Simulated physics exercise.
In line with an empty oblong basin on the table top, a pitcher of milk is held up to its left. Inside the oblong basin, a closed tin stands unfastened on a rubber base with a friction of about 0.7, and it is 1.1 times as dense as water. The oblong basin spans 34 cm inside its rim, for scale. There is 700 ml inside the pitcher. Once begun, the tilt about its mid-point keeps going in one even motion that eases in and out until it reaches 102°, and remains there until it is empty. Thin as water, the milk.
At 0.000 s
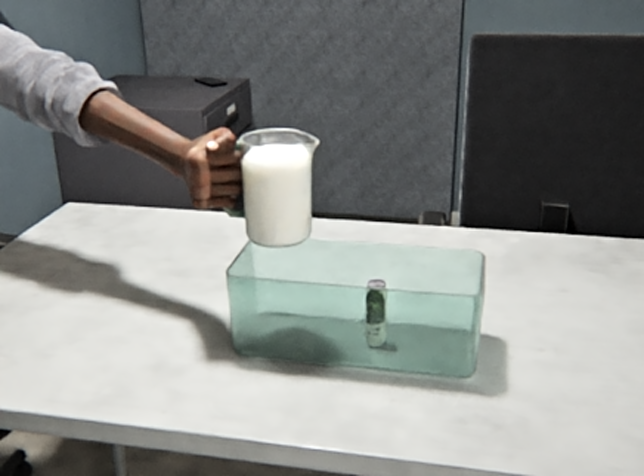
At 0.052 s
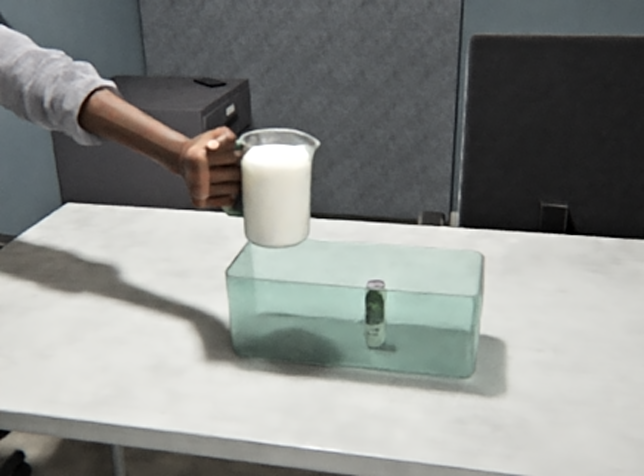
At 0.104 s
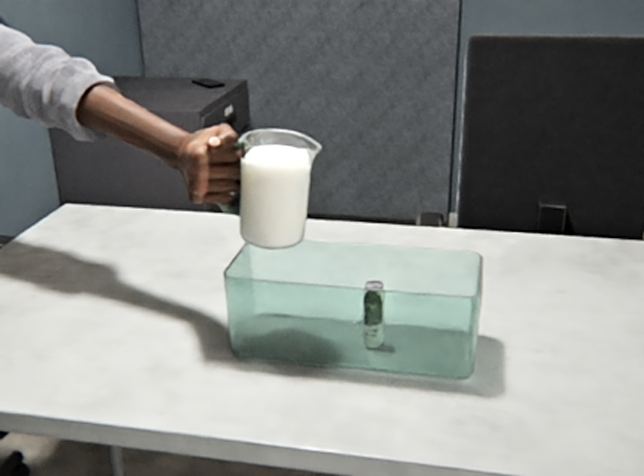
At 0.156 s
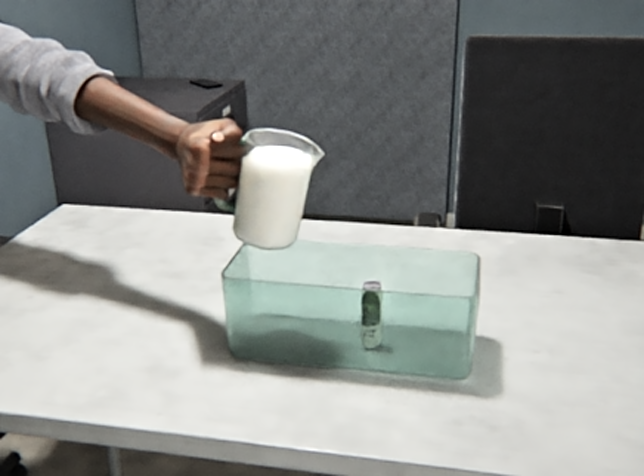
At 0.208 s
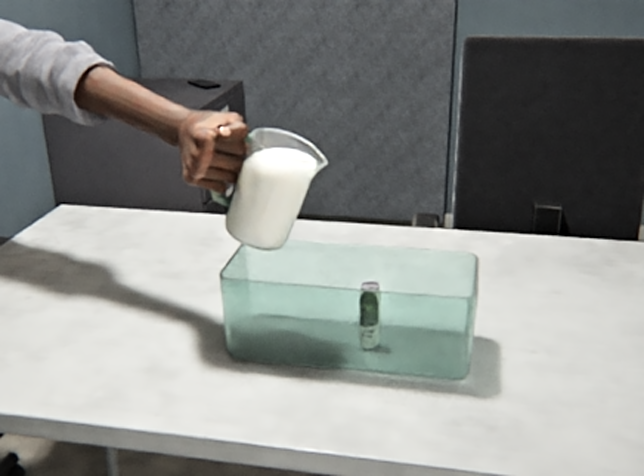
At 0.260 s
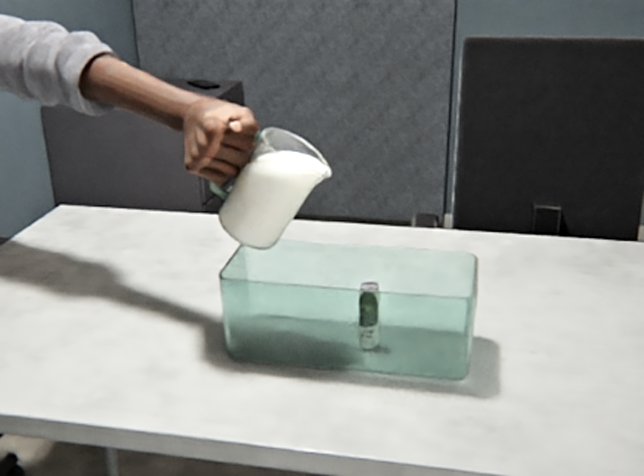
In this clip, a hand holds a pitcher of milk above the left side of a clear, greenish oblong basin with a small tin inside, then steadily tilts the pitcher to the right, the milk shifting toward its lip.
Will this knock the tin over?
I reckon it can't hold on.
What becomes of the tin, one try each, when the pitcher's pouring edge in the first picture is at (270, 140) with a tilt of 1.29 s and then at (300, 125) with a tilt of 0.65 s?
First it stays on its base; then it tips over.
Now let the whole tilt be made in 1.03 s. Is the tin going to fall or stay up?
The tin tips over.
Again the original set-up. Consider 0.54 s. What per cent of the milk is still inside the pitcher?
I'd put it near 72 percent.
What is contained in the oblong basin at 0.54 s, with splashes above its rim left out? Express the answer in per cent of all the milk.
Roughly 12 percent.
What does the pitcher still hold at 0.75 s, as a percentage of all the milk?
30 %.
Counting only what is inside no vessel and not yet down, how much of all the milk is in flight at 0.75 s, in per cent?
About 14 percent.
Then, 0.54 s in, the tilt is 90° and 72 per cent is still to pour; the tin stands where it began.
Then, 0.75 s in, the tilt is 102° and 29 per cent is still to pour; the tin stands where it began.
Then, 0.96 s in, the tilt is 102° and 8 per cent is still to pour; the tin lies on its side.
Then, 1.20 s in, the tilt is 102° and 1 per cent is still to pour; the tin lies on its side.
Finally, the tin lies on its side.
